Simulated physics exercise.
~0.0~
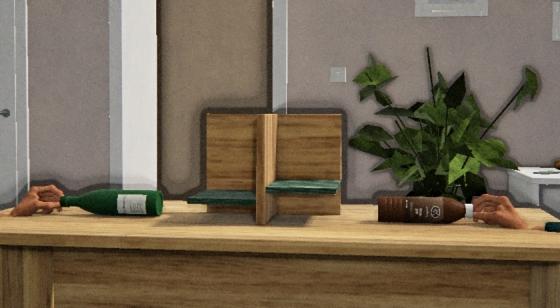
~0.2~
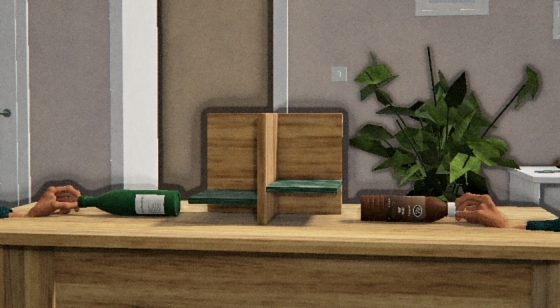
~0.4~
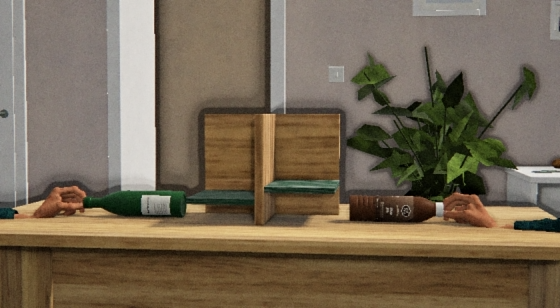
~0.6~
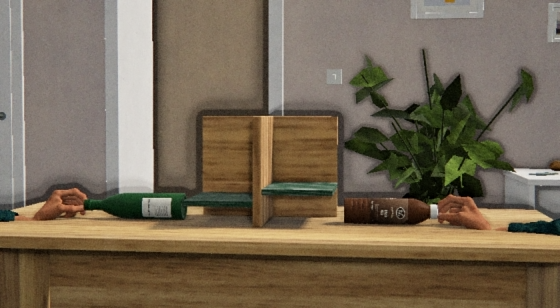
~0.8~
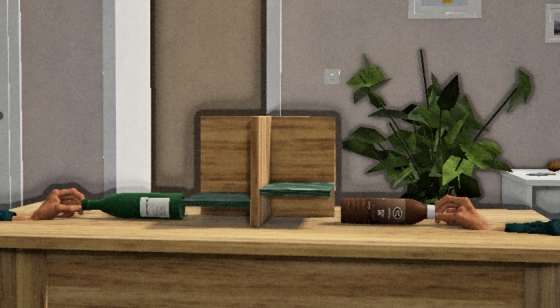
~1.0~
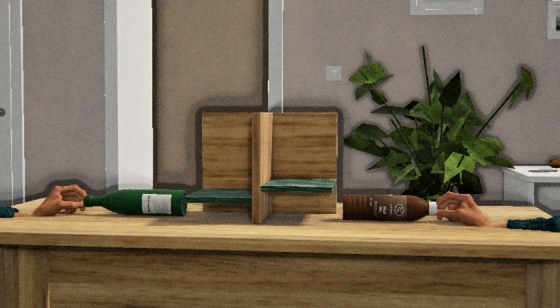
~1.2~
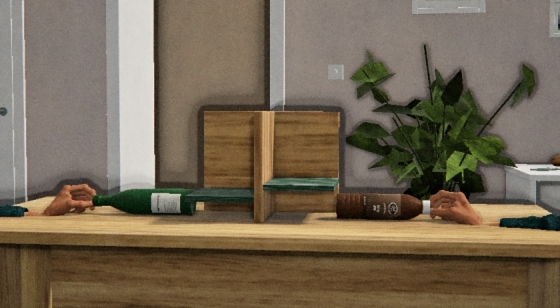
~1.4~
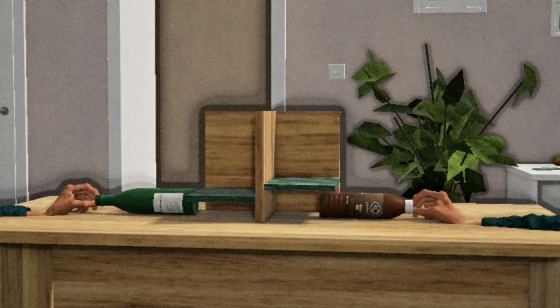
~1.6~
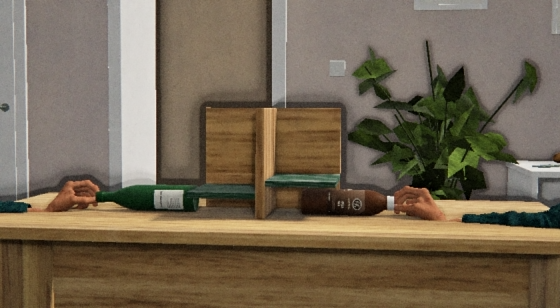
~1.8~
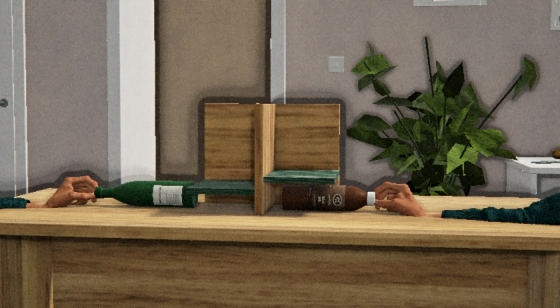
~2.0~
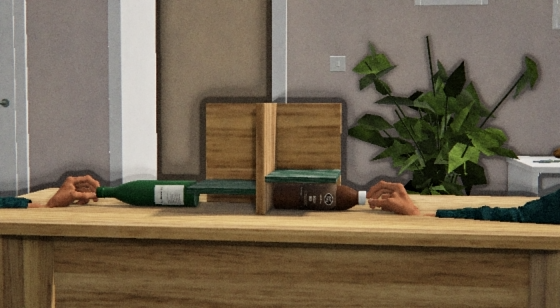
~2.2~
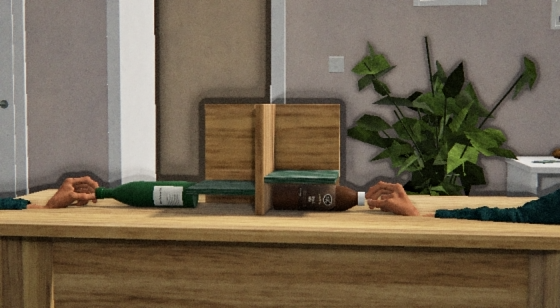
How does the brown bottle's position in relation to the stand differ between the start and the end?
At the start the brown bottle lies to the right of the stand, clear of the shelf. By the end it is farther left, with much of it under the right shelf and its neck end still sticking out toward the hand.
